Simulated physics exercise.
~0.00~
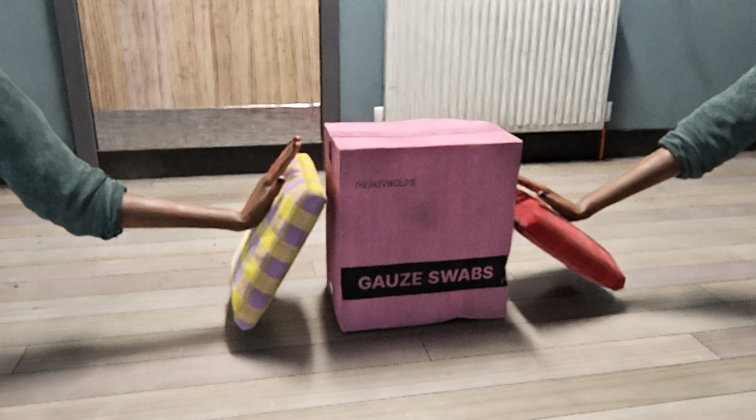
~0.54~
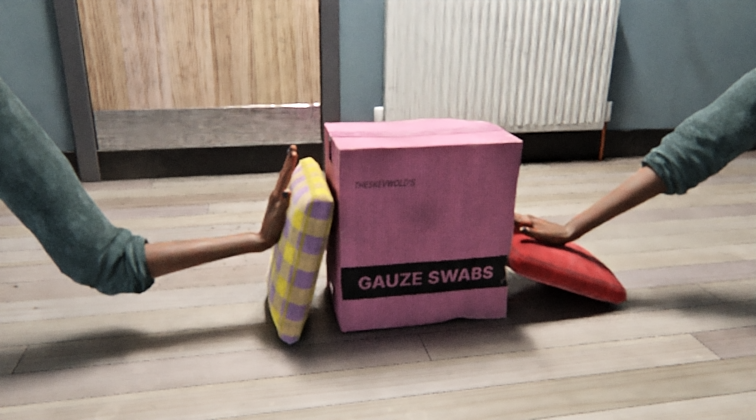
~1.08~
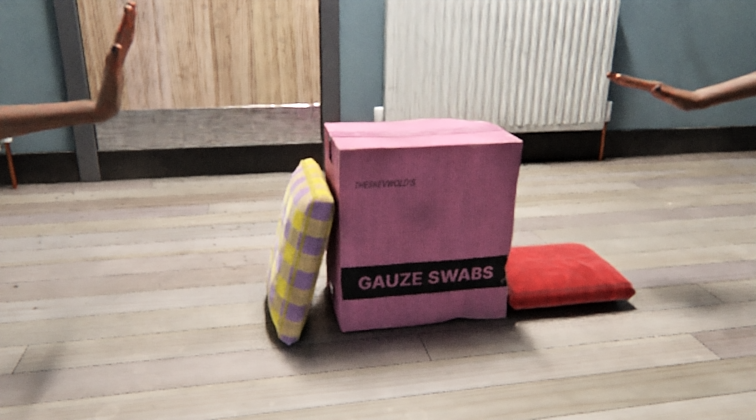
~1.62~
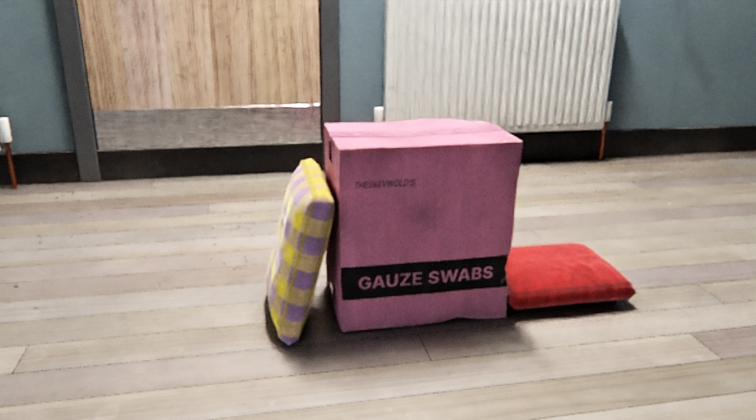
A yellow and purple checked cushion and a red cushion are held by two hands against opposite sides of a pink box labelled gauze swabs on a wood-plank floor. The left hand pushes the checked cushion more upright against the box, while the red one on the right sinks lower beneath the other hand. Both hands then let go and draw back toward the edges. The red cushion drops flat onto the floor, and the checked one keeps its steep lean. At the end, the hands are gone and the box stands unmoved between them.
